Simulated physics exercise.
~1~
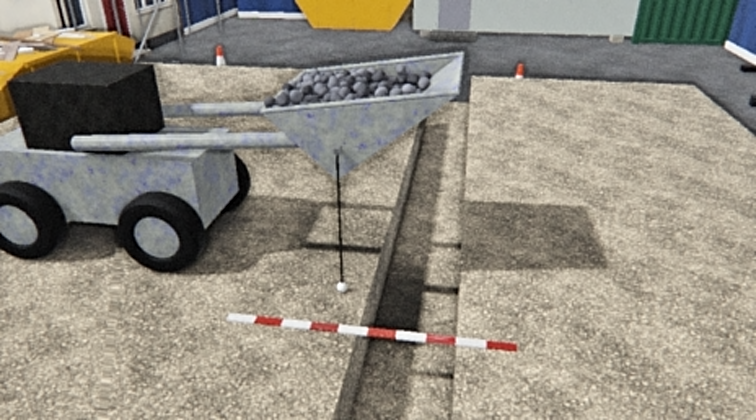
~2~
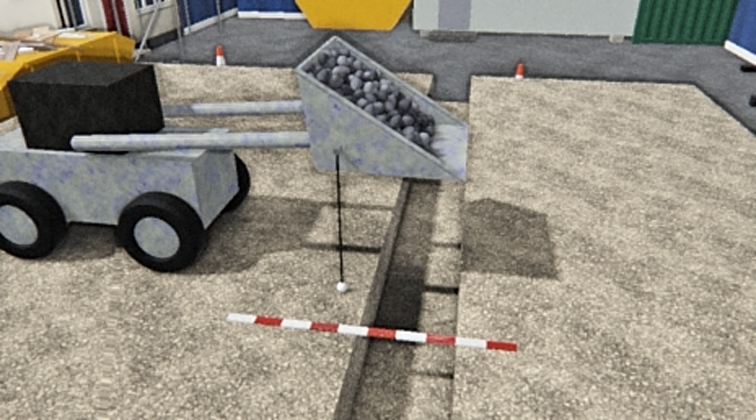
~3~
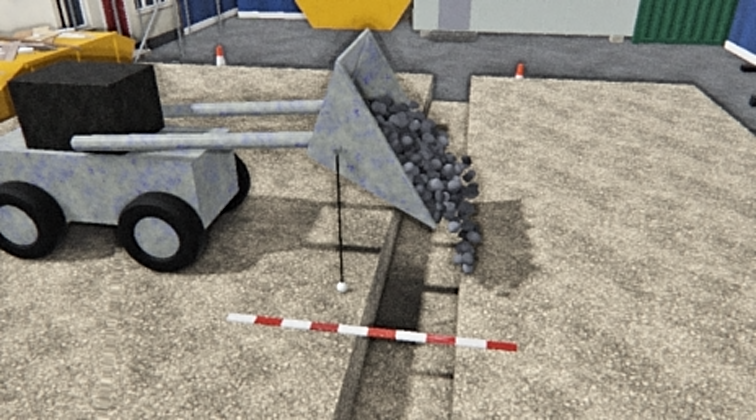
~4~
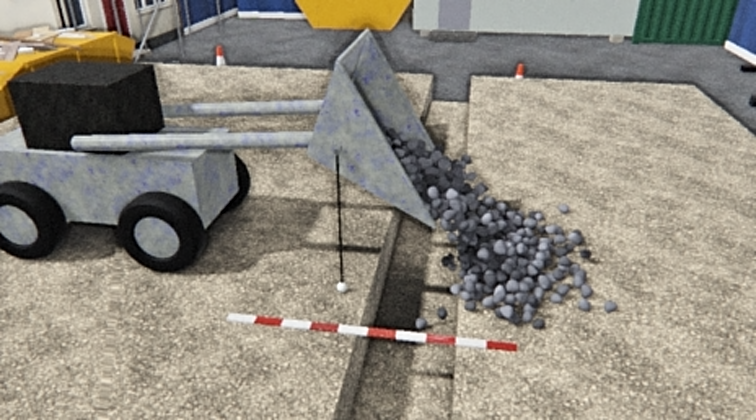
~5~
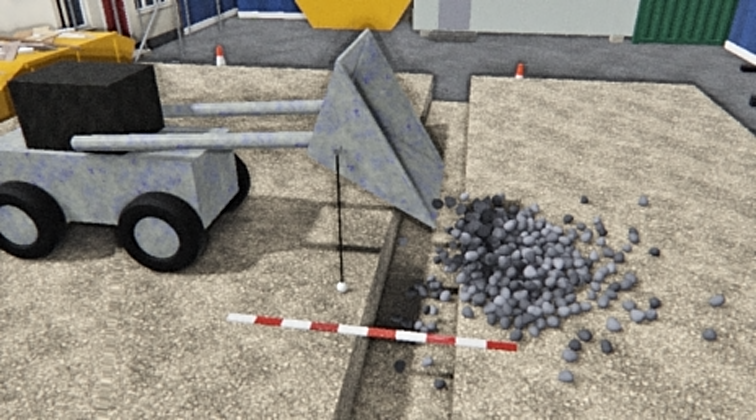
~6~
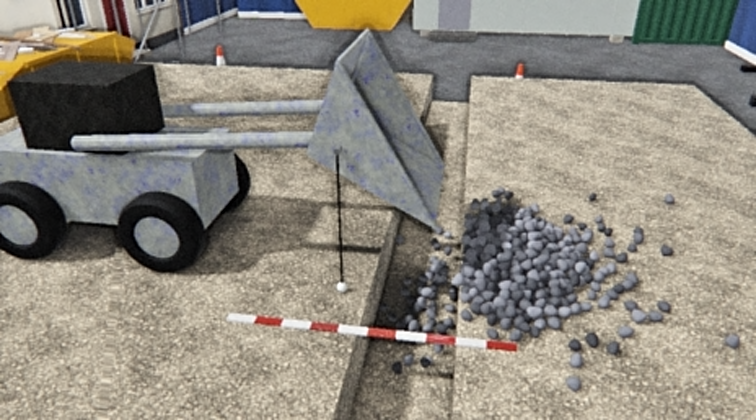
A loader tips its bucket and pours grey stones mostly past the trench, some falling in.
